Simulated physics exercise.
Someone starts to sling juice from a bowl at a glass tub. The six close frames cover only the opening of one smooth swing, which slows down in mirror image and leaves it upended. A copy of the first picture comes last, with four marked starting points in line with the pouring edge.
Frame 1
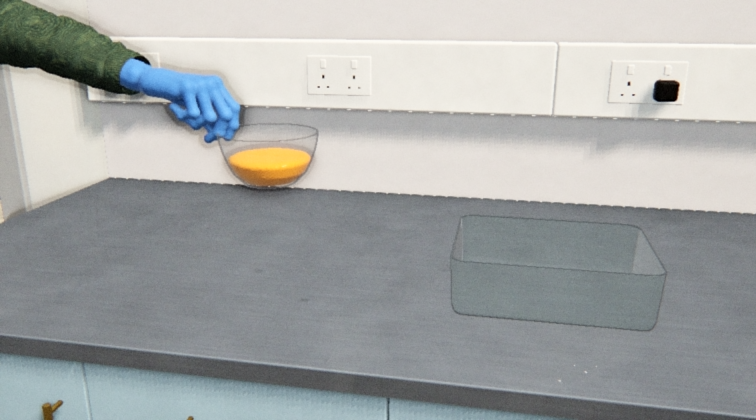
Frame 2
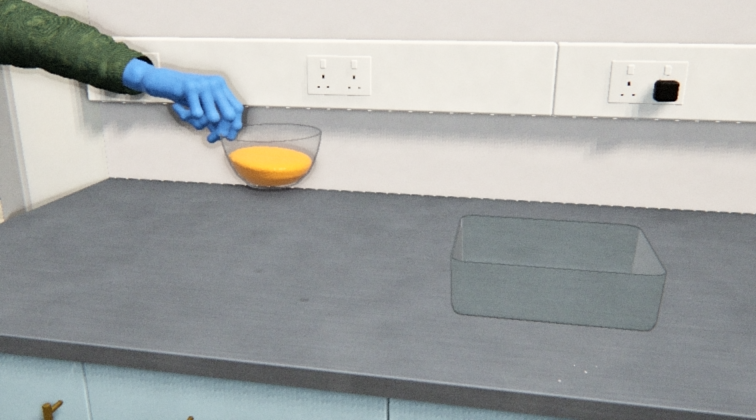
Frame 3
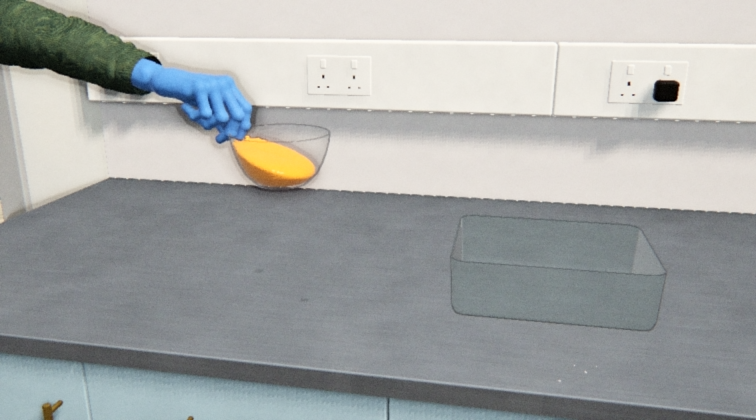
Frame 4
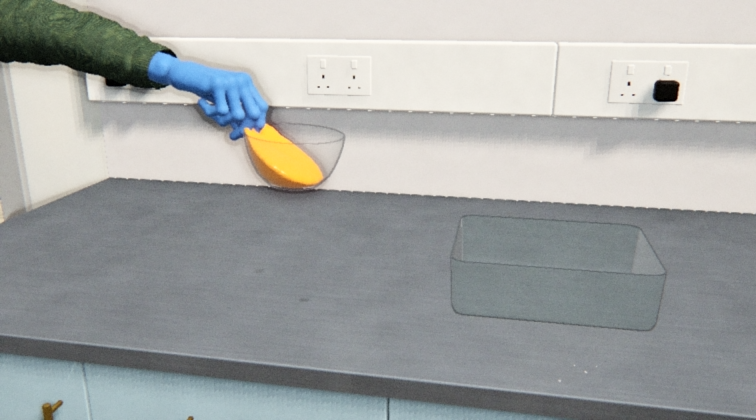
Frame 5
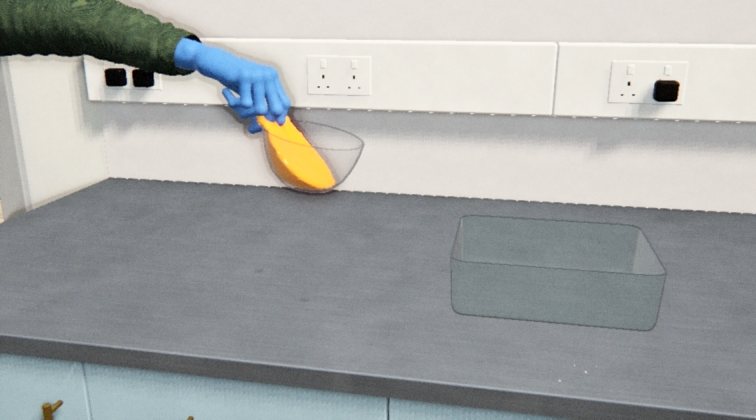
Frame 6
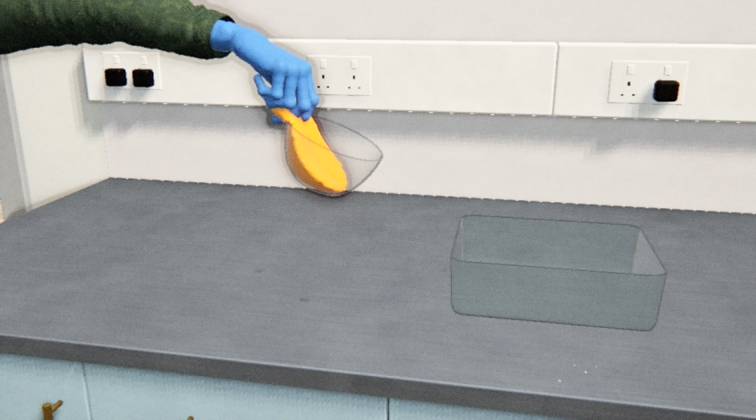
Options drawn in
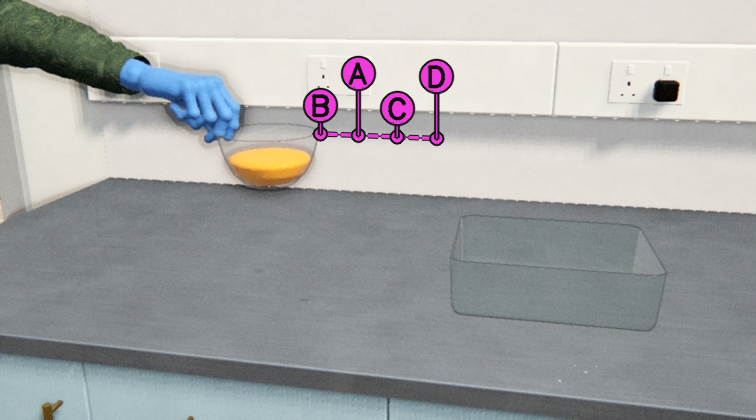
A blue-gloved hand moves a glass bowl rightward and tips it as orange juice surges up its left side.
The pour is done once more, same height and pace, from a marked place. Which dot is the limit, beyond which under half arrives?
The limit is A.
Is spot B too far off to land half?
Yes.
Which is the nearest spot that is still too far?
That would be B.
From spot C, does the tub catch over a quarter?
Yes, it does.
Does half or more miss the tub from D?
No, that is safe.
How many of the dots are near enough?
Three.
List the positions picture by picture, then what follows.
Upright, lip at (314, 133); tub from (451, 311) to (655, 329); nothing has left yet.
Upright, lip at (318, 133); nothing has left yet.
Upright, lip at (327, 134); nothing has left yet.
Tipped about 4°, lip at (342, 138); juice is over the rim, down to (252, 128).
Tipped about 12°, lip at (361, 145); juice is over the rim, down to (280, 125).
Tipped about 23°, lip at (381, 157); juice is over the rim, down to (303, 121).
On the marked copy, A at (358, 135); B at (320, 133); C at (397, 136); D at (436, 138).
With A, about 69 % lands in the tub, 22 % falls short and 9 % goes beside or beyond.
With B, about 30 % lands in the tub, 66 % falls short and 4 % goes beside or beyond.
With C, about 80 % lands in the tub, 6 % falls short and 14 % goes beside or beyond.
With D, about 79 % lands in the tub, 9 % falls short and 12 % goes beside or beyond.
